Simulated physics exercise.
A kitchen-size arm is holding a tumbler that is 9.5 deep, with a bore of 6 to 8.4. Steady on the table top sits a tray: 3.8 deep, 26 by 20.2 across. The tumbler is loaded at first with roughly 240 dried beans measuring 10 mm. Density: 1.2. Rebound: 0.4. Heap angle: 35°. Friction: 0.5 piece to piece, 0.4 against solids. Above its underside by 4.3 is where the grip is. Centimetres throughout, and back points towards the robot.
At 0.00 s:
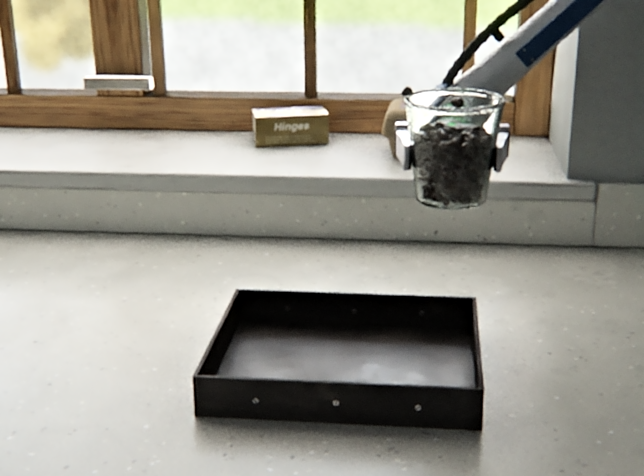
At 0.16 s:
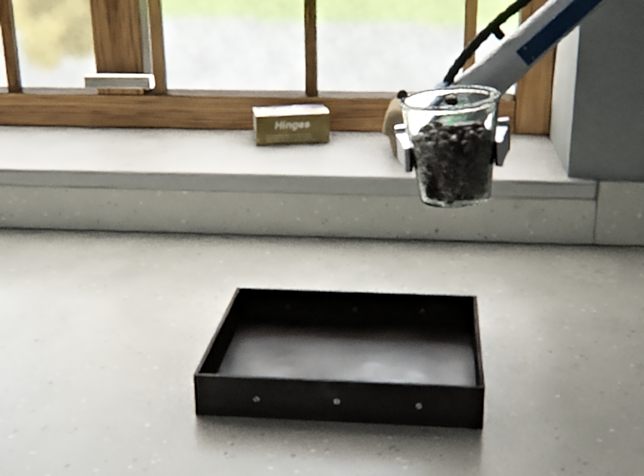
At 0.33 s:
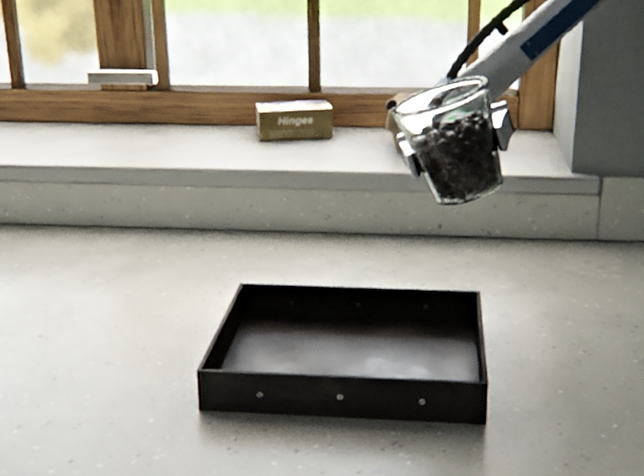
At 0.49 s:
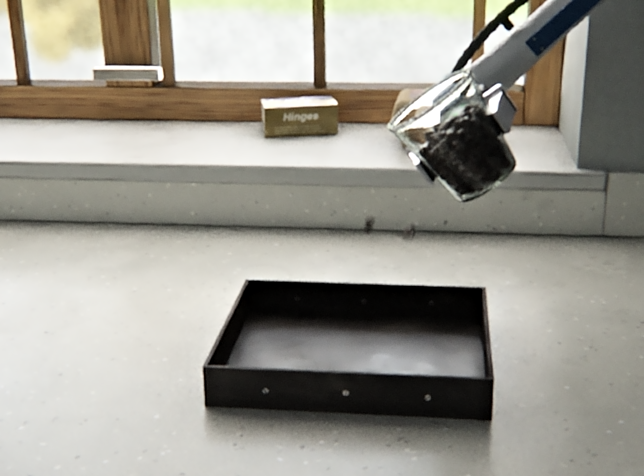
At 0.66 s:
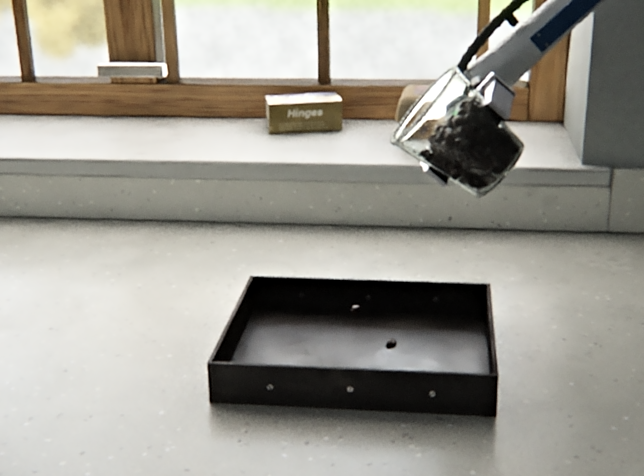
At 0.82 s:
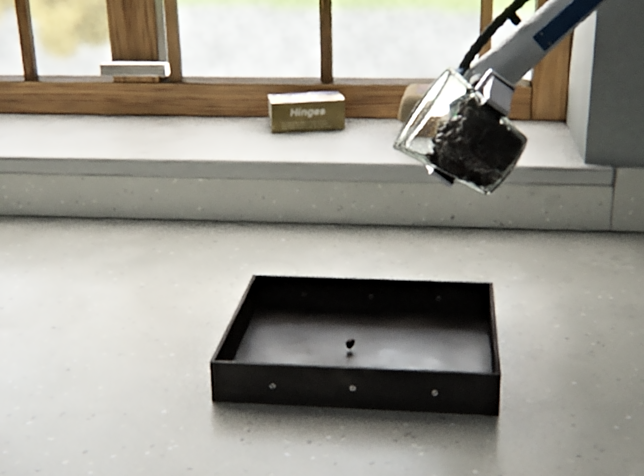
The clip opens on a robot arm holding a clear tumbler of dark beans upright, up and to the right of a black tray on a pale table top. The arm tilts the tumbler steadily toward the left, and a couple of beans drop out and land in the tray while the rest stay inside.
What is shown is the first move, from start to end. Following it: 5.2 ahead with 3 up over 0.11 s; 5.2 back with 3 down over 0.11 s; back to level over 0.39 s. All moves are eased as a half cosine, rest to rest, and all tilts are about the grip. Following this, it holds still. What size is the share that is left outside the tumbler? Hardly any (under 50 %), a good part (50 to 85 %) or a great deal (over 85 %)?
A good part.
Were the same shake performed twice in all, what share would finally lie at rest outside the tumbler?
Approx. 75 per cent.
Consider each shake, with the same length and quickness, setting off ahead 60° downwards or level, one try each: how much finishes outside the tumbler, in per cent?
It comes to around 0 per cent on the first try and around 30 per cent on the second.
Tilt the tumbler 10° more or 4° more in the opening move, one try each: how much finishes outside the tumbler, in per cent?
It would be around 90 and 75 per cent.
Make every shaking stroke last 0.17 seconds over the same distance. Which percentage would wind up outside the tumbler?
Roughly 15 percent then.
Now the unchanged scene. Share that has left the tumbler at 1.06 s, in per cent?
Roughly 55 per cent by then.
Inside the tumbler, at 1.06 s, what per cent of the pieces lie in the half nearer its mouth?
Roughly 85 per cent.
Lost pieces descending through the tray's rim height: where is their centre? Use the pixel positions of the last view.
They come through centred close to (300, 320).
After 1.06 s, tilted 54° forward, highest piece 26 above the table; 104 in the tumbler, 2 in the tray, 137 in flight or on a rim.
After 1.31 s, tilted 12° forward, highest piece 26 above the table; 136 in the tray, 84 in the tumbler, 17 on the table or floor, 6 in flight or on a rim.
After 1.63 s, level, highest piece 24 above the table; 135 in the tray, 84 in the tumbler, 24 on the table or floor.
After 2.68 s, level, highest piece 24 above the table; 135 in the tray, 84 in the tumbler, 24 on the table or floor.
At rest, 135 in the tray, 84 in the tumbler, 24 on the table or floor. That is 65 % outside the tumbler.
